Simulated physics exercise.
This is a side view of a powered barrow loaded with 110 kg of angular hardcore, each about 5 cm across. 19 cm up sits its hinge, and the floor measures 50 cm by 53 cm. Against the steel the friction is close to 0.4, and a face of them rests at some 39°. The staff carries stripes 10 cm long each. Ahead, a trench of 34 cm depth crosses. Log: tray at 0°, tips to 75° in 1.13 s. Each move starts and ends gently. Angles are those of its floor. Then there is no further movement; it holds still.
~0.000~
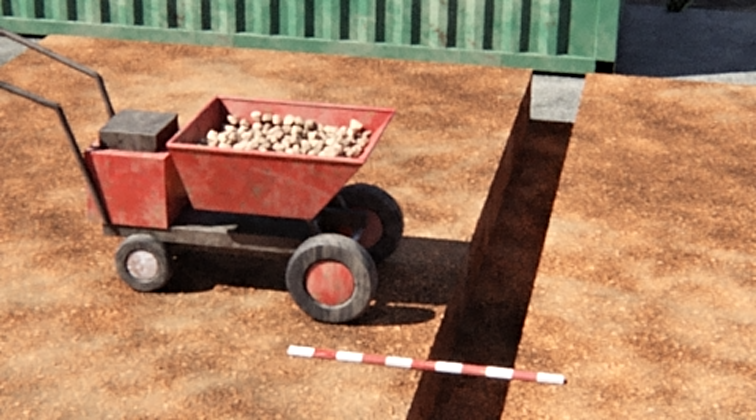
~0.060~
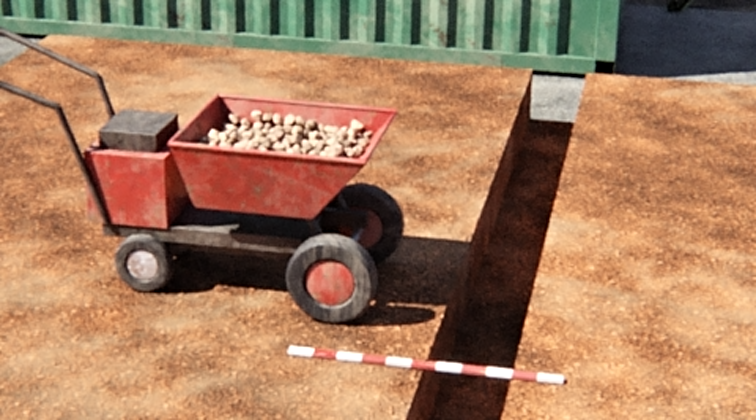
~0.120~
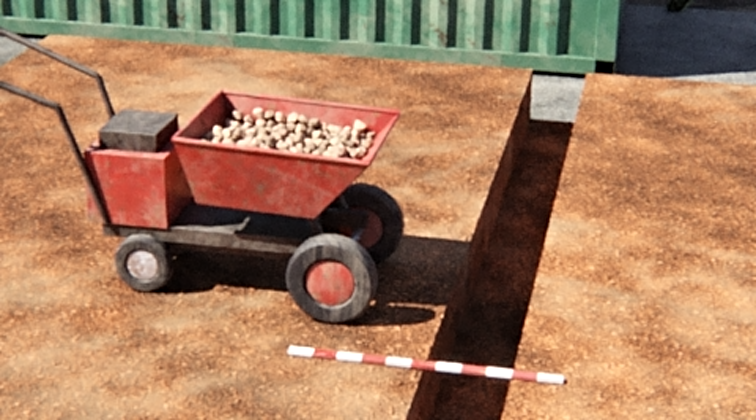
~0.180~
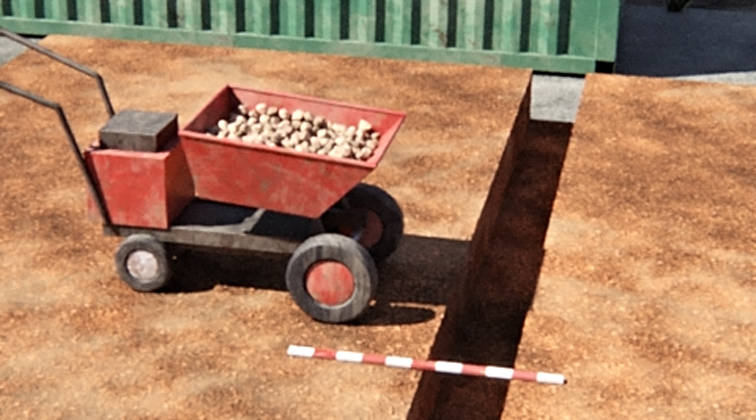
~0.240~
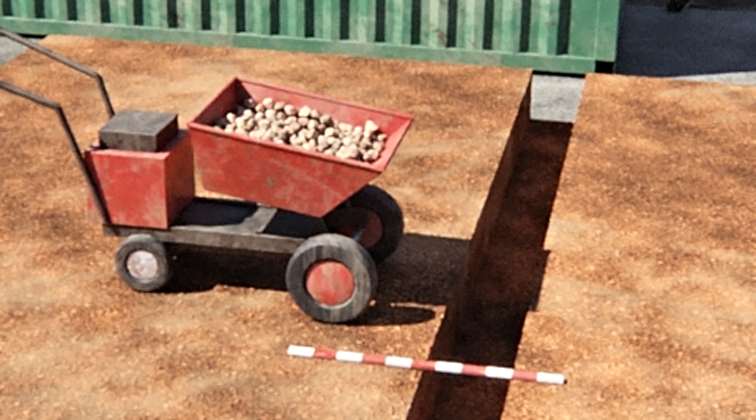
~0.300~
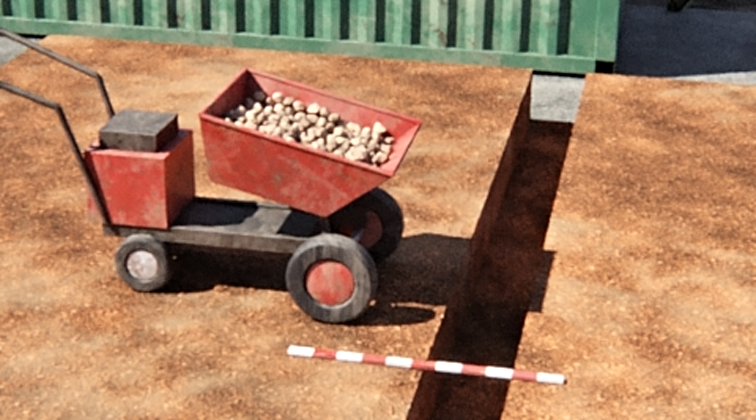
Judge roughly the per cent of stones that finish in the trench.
An estimated 79 per cent finish in the trench.
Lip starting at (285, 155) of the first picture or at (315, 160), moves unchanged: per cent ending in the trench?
Around 60 and then 100 percent.
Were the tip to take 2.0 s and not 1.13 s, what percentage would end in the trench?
That would give about 85 percent.
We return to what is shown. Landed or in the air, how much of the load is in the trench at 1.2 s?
Approx. 25 % of the load.
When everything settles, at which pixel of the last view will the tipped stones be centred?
Their middle lands near (503, 355).
After 0.9 s the floor is at 63°; 100 % in the tray; the foremost stones are at (459, 241).
After 1.2 s the floor is at 75°; 68 % in the tray, 25 % in the trench, 6 % past the trench; the foremost stones are at (560, 319).
After 1.6 s the floor is at 75°; 27 % in the tray, 51 % in the trench, 22 % past the trench; the foremost stones are at (652, 334).
After 3.5 s the floor is at 75°; 0 % in the tray, 79 % in the trench, 21 % past the trench; the foremost stones are at (675, 343).
